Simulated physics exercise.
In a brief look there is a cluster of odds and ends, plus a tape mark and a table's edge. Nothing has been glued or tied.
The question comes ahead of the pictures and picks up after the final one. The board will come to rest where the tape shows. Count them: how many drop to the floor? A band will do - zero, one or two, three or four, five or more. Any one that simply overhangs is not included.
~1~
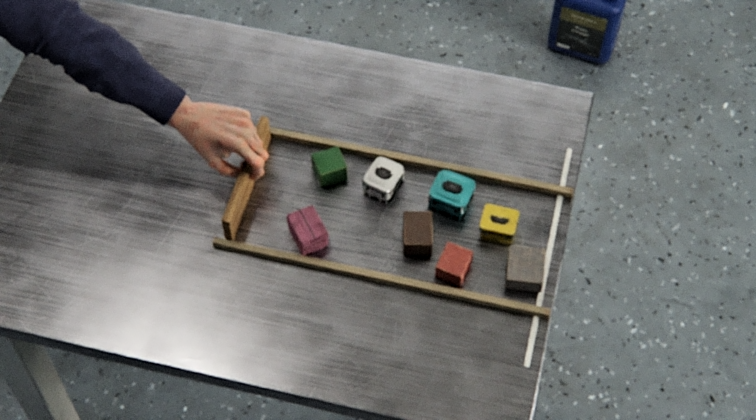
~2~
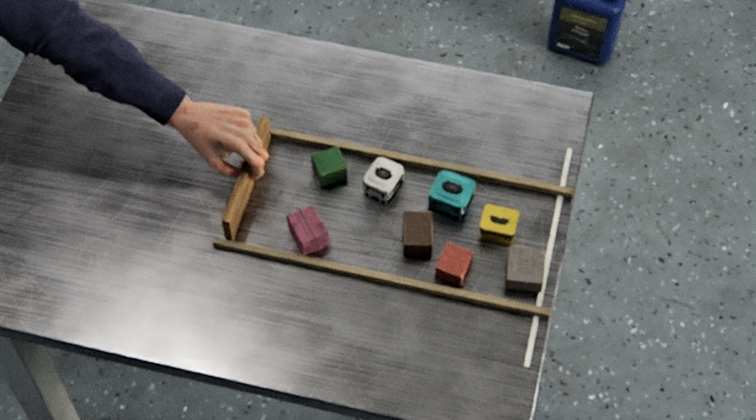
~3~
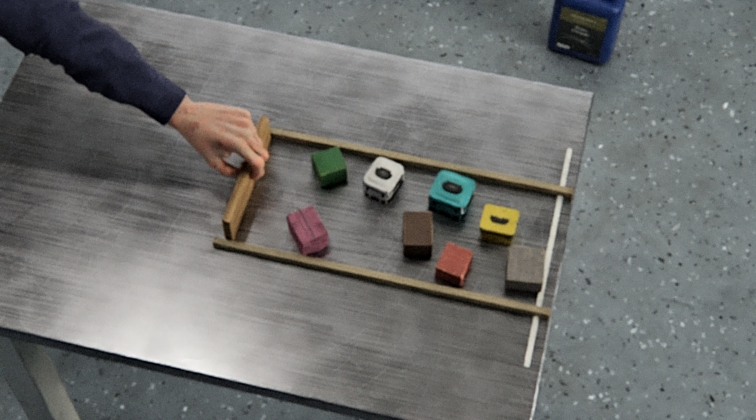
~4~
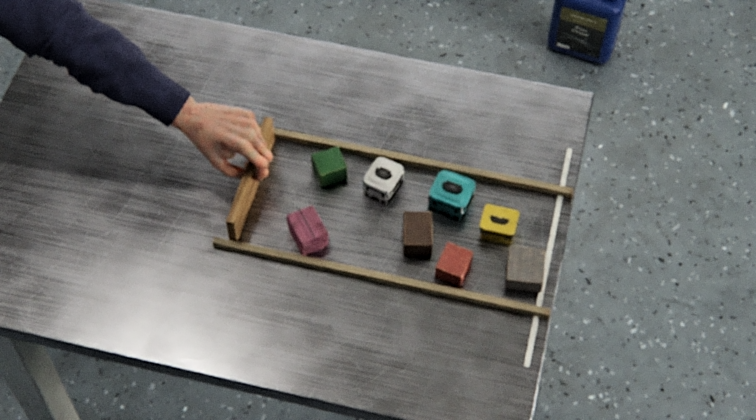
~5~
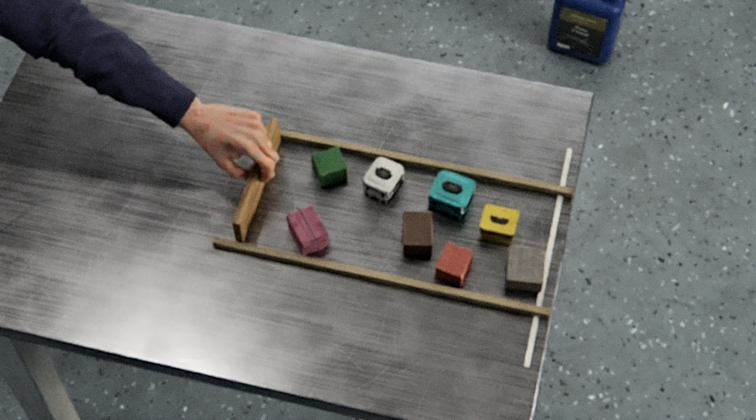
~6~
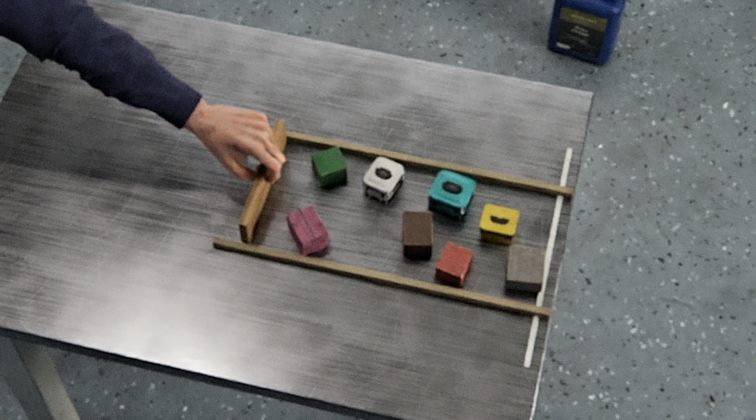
Five and up tumble.
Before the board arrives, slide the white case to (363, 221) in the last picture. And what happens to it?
What happens is that the white case leaves.
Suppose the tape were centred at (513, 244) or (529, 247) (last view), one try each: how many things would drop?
On the floor, 3 then 5.
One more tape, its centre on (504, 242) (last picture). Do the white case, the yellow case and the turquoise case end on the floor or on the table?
Okay, the white case sits tight, the yellow case plunges, and the turquoise case plunges.
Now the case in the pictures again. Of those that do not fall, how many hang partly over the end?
The overhang total is 1.
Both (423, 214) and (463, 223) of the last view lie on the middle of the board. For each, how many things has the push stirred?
At the first place 7, at the second 8.
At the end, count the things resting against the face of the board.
1 in contact.
Soon after, none off yet; grey block at rest near (525, 269); yellow case at rest near (499, 225); red block at rest near (454, 264).
At rest, the number that fall off is five or more; fallen, green block, white case, brown block, turquoise case, red block, yellow case and grey block.
